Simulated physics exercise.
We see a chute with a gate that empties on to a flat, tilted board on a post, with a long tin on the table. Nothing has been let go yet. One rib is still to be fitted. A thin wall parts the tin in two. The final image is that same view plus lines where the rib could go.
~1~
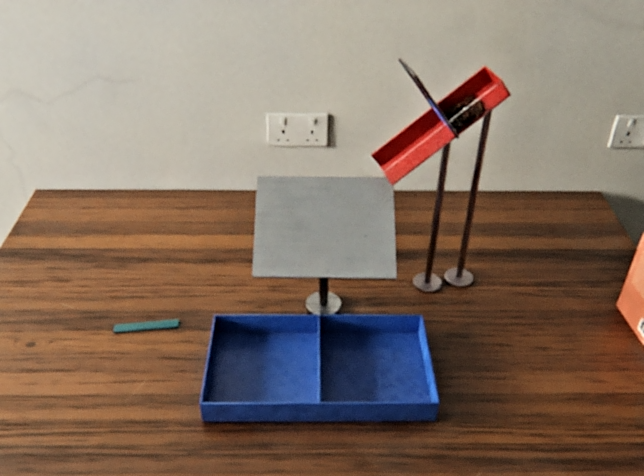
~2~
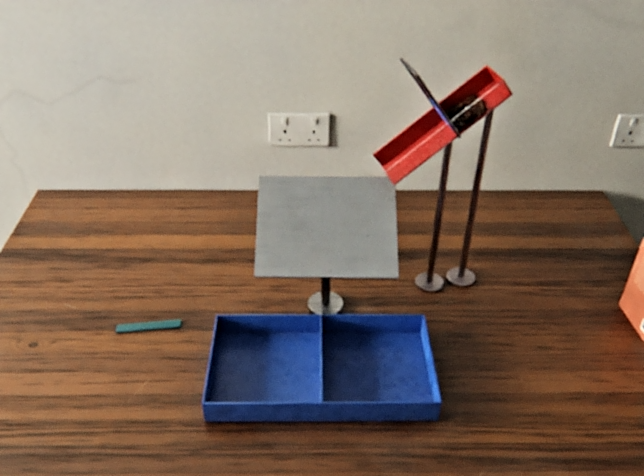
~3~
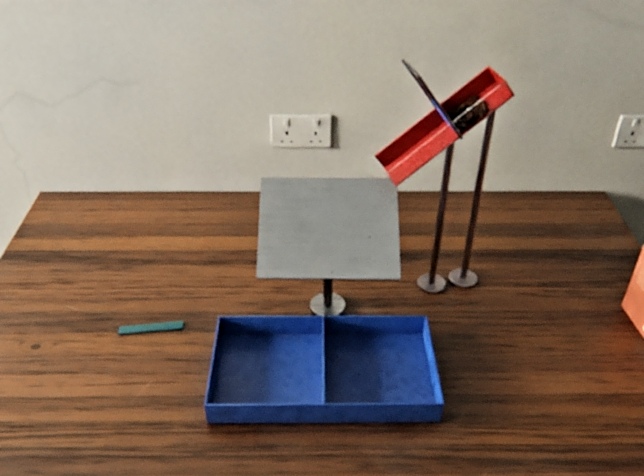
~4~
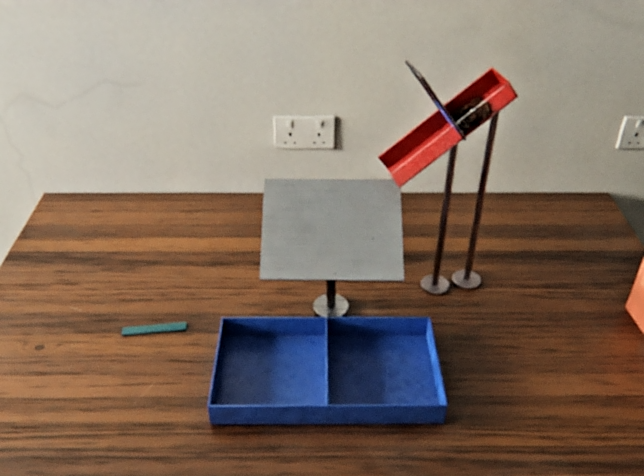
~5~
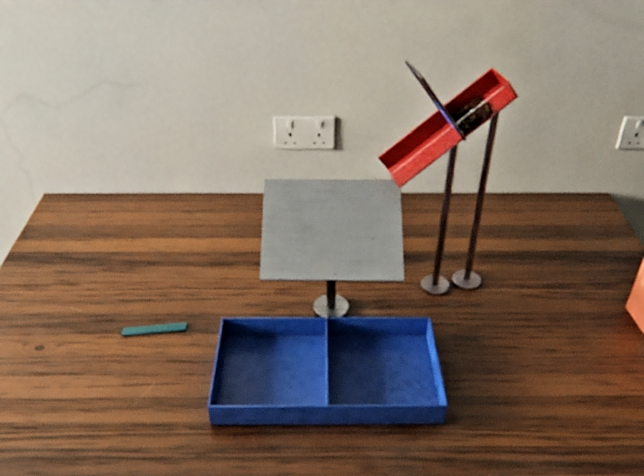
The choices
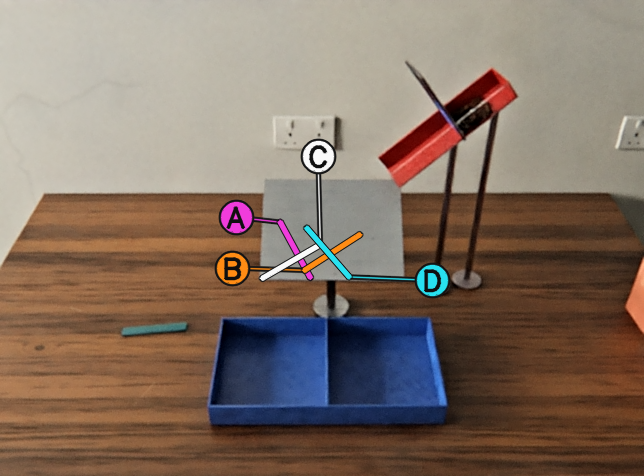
A red chute with a closed gate stands above a grey tilted board, nothing moving.
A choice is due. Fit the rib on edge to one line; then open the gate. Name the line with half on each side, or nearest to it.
The best line is A.
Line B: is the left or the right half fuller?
Left.
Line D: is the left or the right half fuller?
Right.
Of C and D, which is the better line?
C.
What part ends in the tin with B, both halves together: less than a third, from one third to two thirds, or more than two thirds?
More than two thirds.
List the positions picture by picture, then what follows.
The first frame shows load behind the gate at (458, 117), allspice berries; lip of the chute at (387, 176), sloping fairly steeply.
The second frame shows middle of the board at (327, 225), tilted fairly steeply; middle of its low edge at (327, 277); of its high edge at (327, 176).
The third frame shows front corners of the tin at (205, 405) and (443, 403); front end of its middle wall at (325, 404); gate still shut at (441, 110).
The fourth frame shows middle of the load at (465, 118); lip at (394, 178).
The fifth frame shows middle of the load at (465, 119); lip at (394, 179).
On the marked copy, line A from (280, 222) to (310, 277); line B from (359, 234) to (304, 270); line C from (320, 244) to (262, 278); line D from (306, 228) to (349, 276).
Choosing A, of what is caught, about half in the left half, about half in the right.
Choosing B, of what is caught, most in the left half, a small part in the right.
Choosing C, of what is caught, most in the left half, about a quarter in the right.
Choosing D, of what is caught, a stray few in the left half, nearly all in the right.
